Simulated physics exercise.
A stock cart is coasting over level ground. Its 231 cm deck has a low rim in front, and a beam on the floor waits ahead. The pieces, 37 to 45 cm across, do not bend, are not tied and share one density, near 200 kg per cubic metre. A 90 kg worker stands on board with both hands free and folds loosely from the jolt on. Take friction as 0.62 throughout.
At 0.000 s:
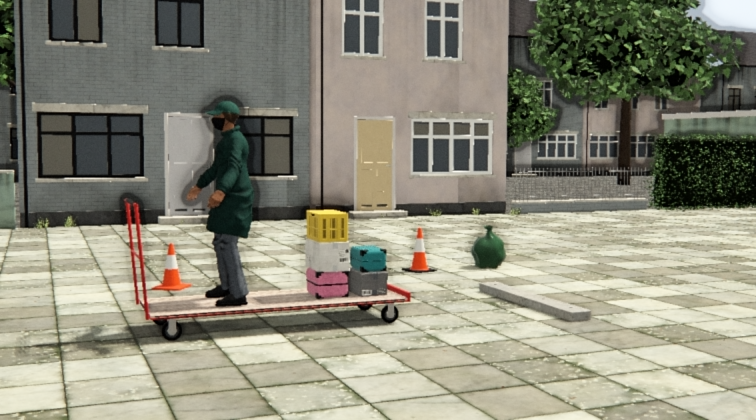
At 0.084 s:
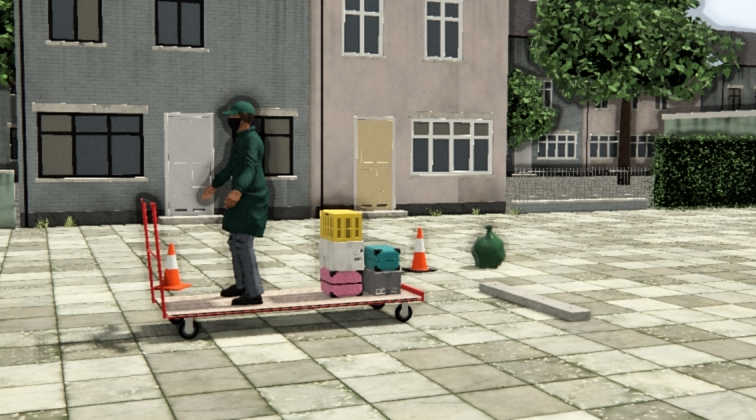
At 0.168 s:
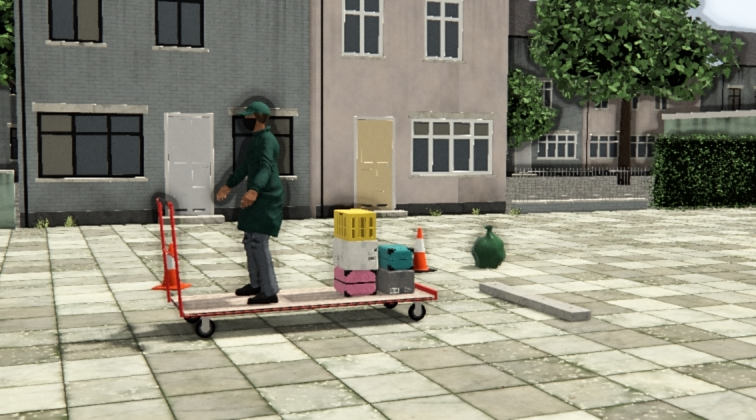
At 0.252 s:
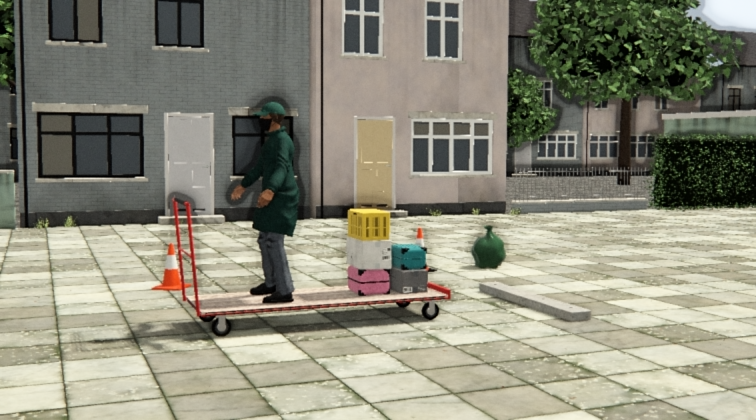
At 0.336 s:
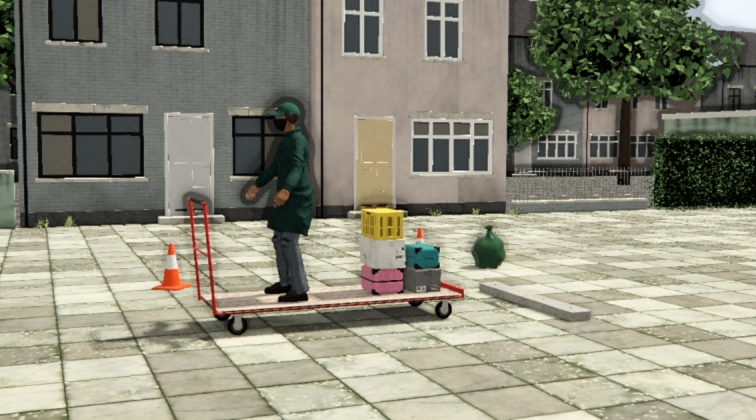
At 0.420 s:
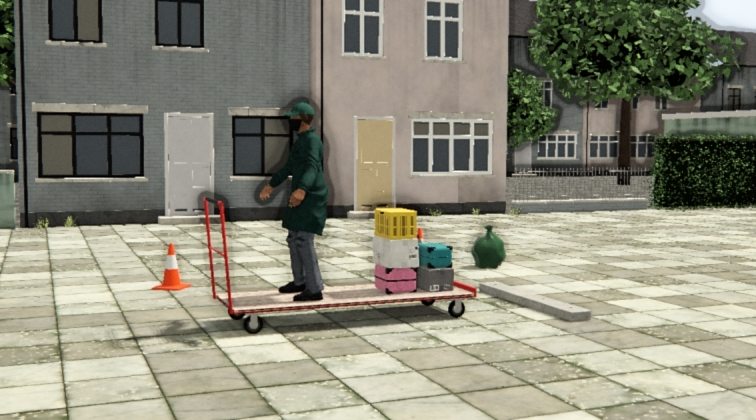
On a paved square before terraced houses, a worker in a green coat stands riding a red cart of stacked crates rightward.
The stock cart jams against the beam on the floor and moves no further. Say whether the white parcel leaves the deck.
The white parcel goes over the front rim.
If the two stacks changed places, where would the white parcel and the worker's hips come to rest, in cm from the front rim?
In that case white 40 past, hips 60 behind.
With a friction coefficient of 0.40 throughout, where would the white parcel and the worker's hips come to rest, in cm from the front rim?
In that case white 40 behind, hips 90 behind.
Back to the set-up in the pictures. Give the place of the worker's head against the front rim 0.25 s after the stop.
About 120 cm behind the rim.
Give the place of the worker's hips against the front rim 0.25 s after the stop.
Some 110 cm behind it.
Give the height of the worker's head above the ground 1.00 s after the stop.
Roughly 40 cm above it.
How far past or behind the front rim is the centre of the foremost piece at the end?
About 140 cm past the rim.
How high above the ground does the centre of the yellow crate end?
About 15 cm.
Impact comes at 0.92 s.
After 1.17 s the white parcel is 43 cm behind the rim, tilted 25°, near (493, 244) in the last picture's view.
After 1.47 s the white parcel is 21 cm behind the rim, tilted 100°, near (512, 222) in the last picture's view.
After 1.92 s the white parcel is 15 cm past the rim, tilted 65°, near (541, 265) in the last picture's view.
When all is still (3.3 s), past the rim, white parcel, teal suitcase and yellow crate; behind it, pink suitcase, grey parcel and the worker's hips.
